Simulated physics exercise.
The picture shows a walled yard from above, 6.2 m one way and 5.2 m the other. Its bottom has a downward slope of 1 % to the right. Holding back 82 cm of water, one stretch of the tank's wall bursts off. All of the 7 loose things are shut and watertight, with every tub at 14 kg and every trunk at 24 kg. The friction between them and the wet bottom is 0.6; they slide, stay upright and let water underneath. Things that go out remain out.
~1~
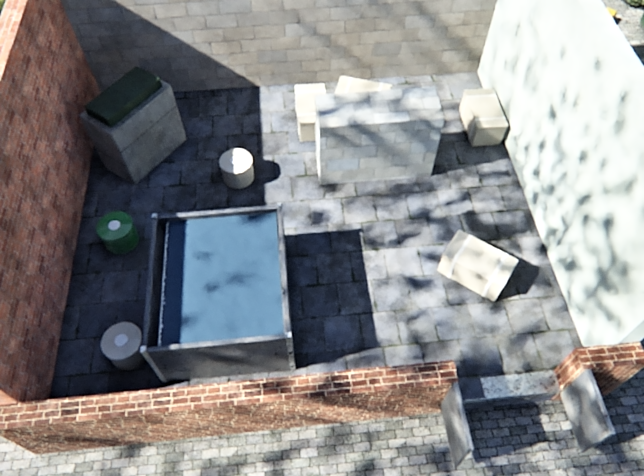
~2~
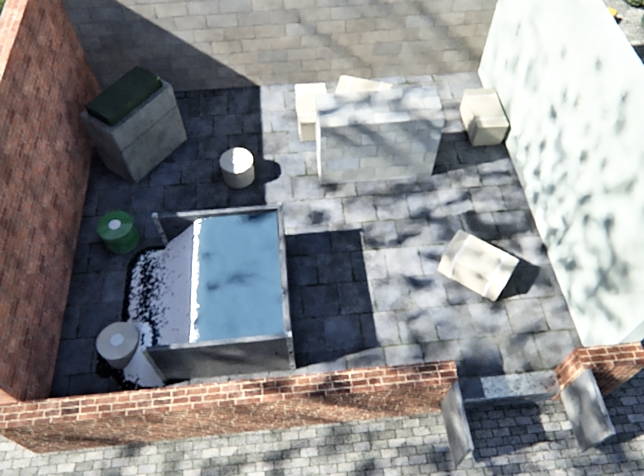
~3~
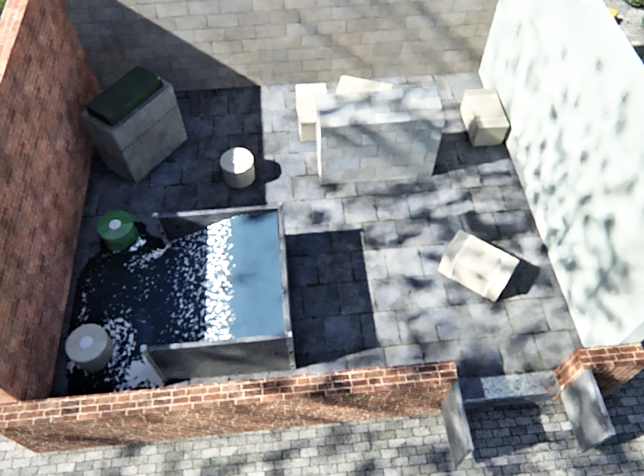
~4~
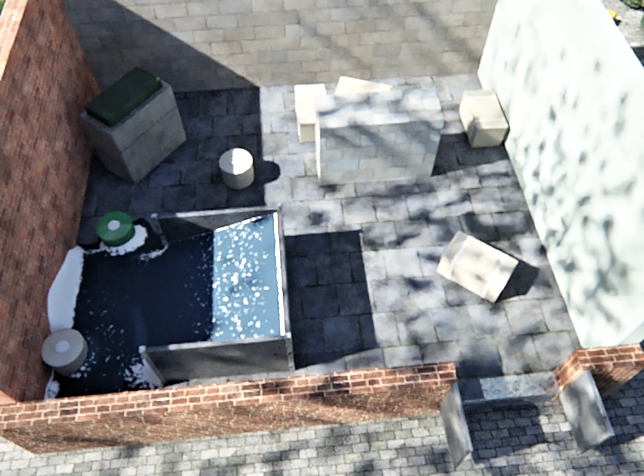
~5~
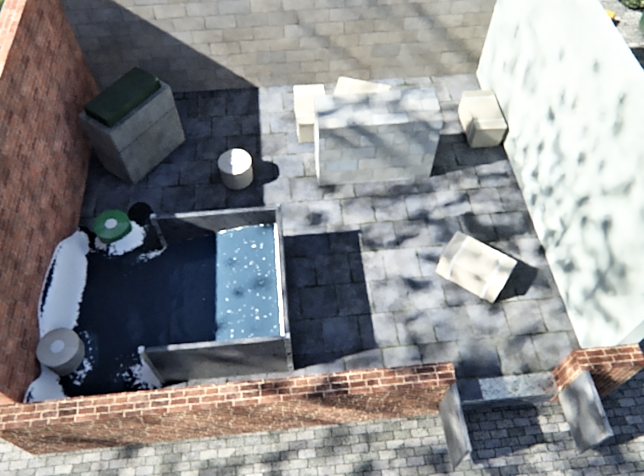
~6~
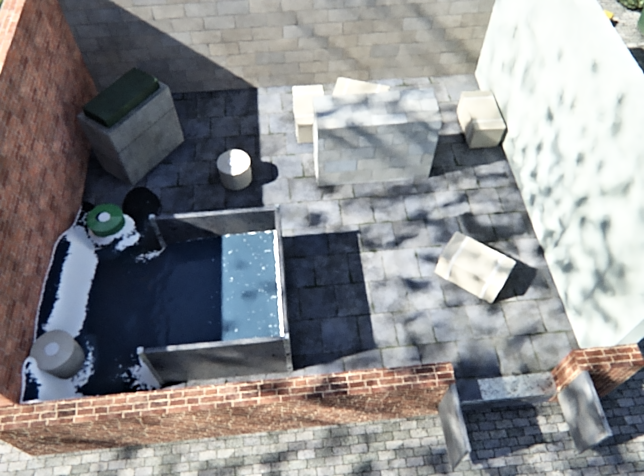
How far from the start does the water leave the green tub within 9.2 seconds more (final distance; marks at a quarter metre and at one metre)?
Displacement: Large.
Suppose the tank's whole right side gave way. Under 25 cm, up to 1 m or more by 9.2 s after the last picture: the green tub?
Under that change, the green tub keeps its spot.
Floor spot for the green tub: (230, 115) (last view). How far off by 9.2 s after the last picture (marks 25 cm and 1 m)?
What happens is that it covers a big distance.
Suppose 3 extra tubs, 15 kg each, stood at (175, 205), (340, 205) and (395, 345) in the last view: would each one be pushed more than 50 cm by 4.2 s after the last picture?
In order: Above it, below it, below it.
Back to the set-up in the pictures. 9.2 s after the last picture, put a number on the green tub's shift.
550 cm.
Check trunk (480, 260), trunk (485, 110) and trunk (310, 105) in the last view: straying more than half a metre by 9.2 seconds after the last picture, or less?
Within the limit, then beyond the limit, then beyond the limit.
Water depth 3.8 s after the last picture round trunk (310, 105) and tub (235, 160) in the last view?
About 8 and 8 cm.
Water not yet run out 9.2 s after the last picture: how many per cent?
Around 94 % of the water.
Then, 1.2 s after the last picture the green tub is near (171, 171), 1.1 m from its start, aground; 0 of 7 are out; 1 afloat.
Then, 3.8 s after the last picture the green tub is near (305, 102), 3.3 m from its start, afloat; 0 of 7 are out; 1 afloat.
Then, 6.2 s after the last picture the green tub is near (393, 77), 4.8 m from its start, aground; 0 of 7 are out; 3 afloat.
Then, 9.2 s after the last picture the green tub is near (446, 70), 5.5 m from its start, afloat; 0 of 7 are out; 3 afloat.
